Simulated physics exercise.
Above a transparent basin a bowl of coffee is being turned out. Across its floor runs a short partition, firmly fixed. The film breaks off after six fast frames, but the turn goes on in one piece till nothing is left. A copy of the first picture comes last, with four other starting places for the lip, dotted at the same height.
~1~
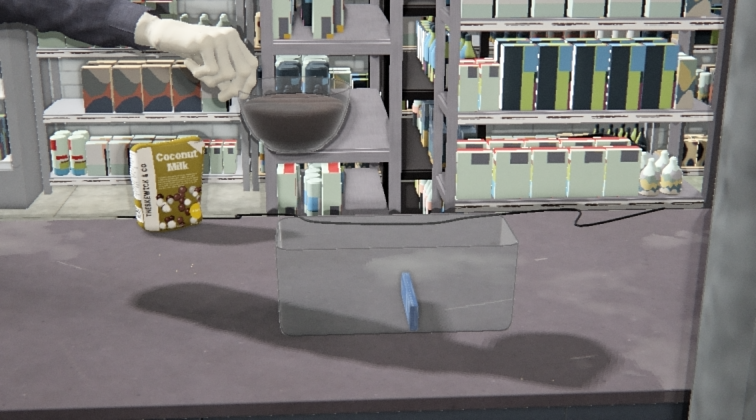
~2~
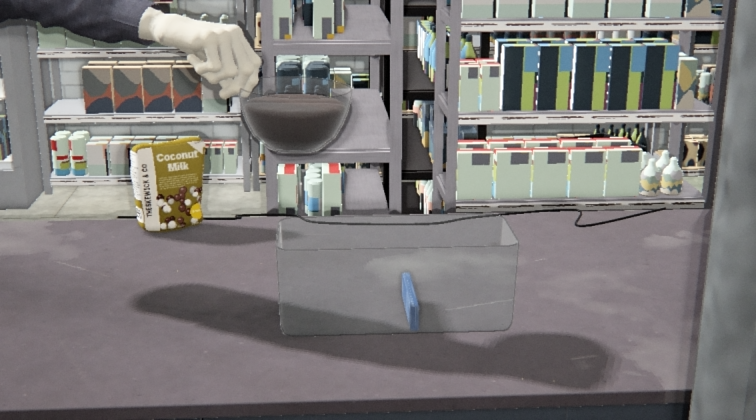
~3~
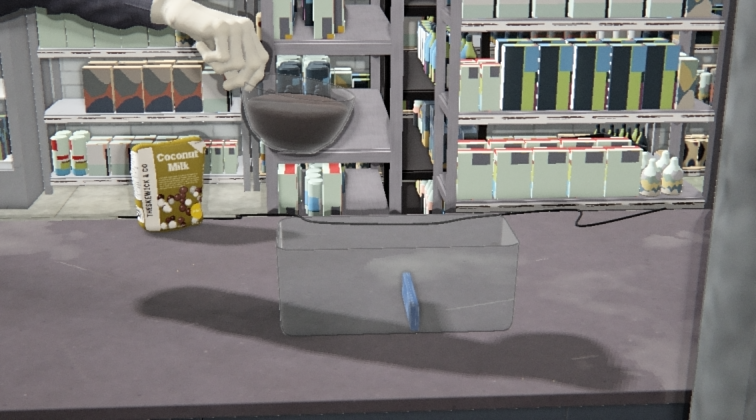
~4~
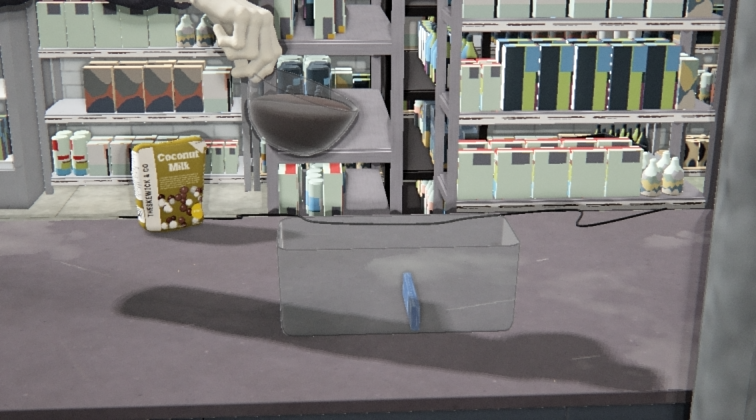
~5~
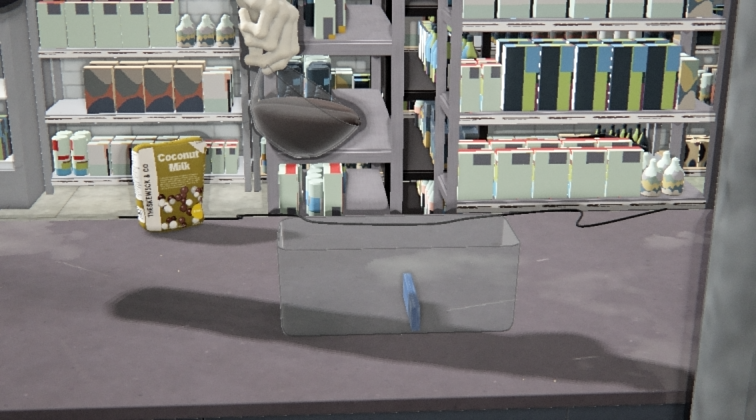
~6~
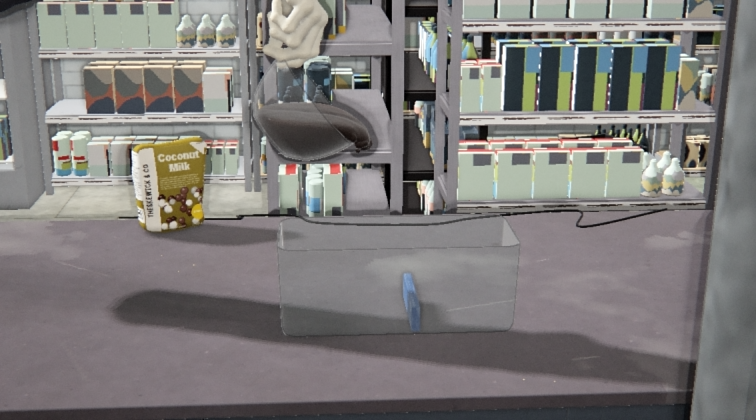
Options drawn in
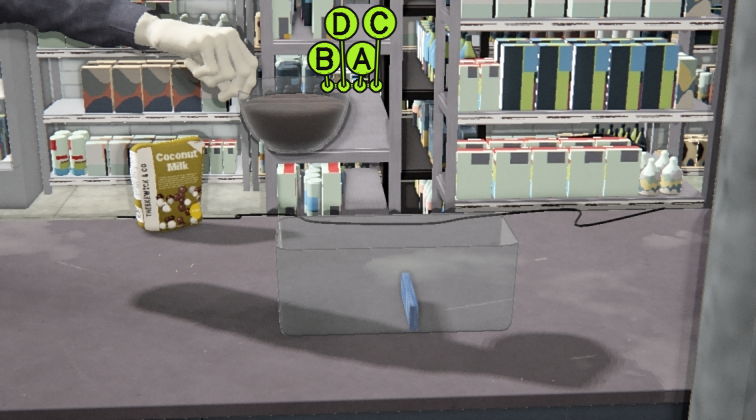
In a shop, a gloved hand above a clear basin tilting a glass bowl of dark liquid rightward until it reaches over the lip.
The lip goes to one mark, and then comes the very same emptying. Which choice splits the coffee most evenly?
Place C does it best.
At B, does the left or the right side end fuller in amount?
The left one.
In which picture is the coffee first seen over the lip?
In picture 5.
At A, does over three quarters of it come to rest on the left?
No, it does not.
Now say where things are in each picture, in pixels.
The first picture shows upright, lip at (348, 85); basin from (280, 334) to (512, 328); top of the wall at (410, 289); nothing has left yet.
The second picture shows tipped about 3°, lip at (350, 88); nothing has left yet.
The third picture shows tipped about 10°, lip at (354, 95); nothing has left yet.
The fourth picture shows tipped about 21°, lip at (357, 107); nothing has left yet.
The fifth picture shows tipped about 36°, lip at (357, 122); coffee is over the lip, down to (357, 122).
The sixth picture shows tipped about 52°, lip at (353, 139); coffee is over the lip, down to (358, 151).
In lime, A at (360, 85); B at (327, 85); C at (376, 85); D at (343, 85).
Choosing A, about 62 % ends left of the wall and 34 % right of it; 3 % is lost outside.
Choosing B, about 75 % ends left of the wall and 19 % right of it; 6 % is lost outside.
Choosing C, about 49 % ends left of the wall and 49 % right of it.
Choosing D, about 78 % ends left of the wall and 17 % right of it; 5 % is lost outside.
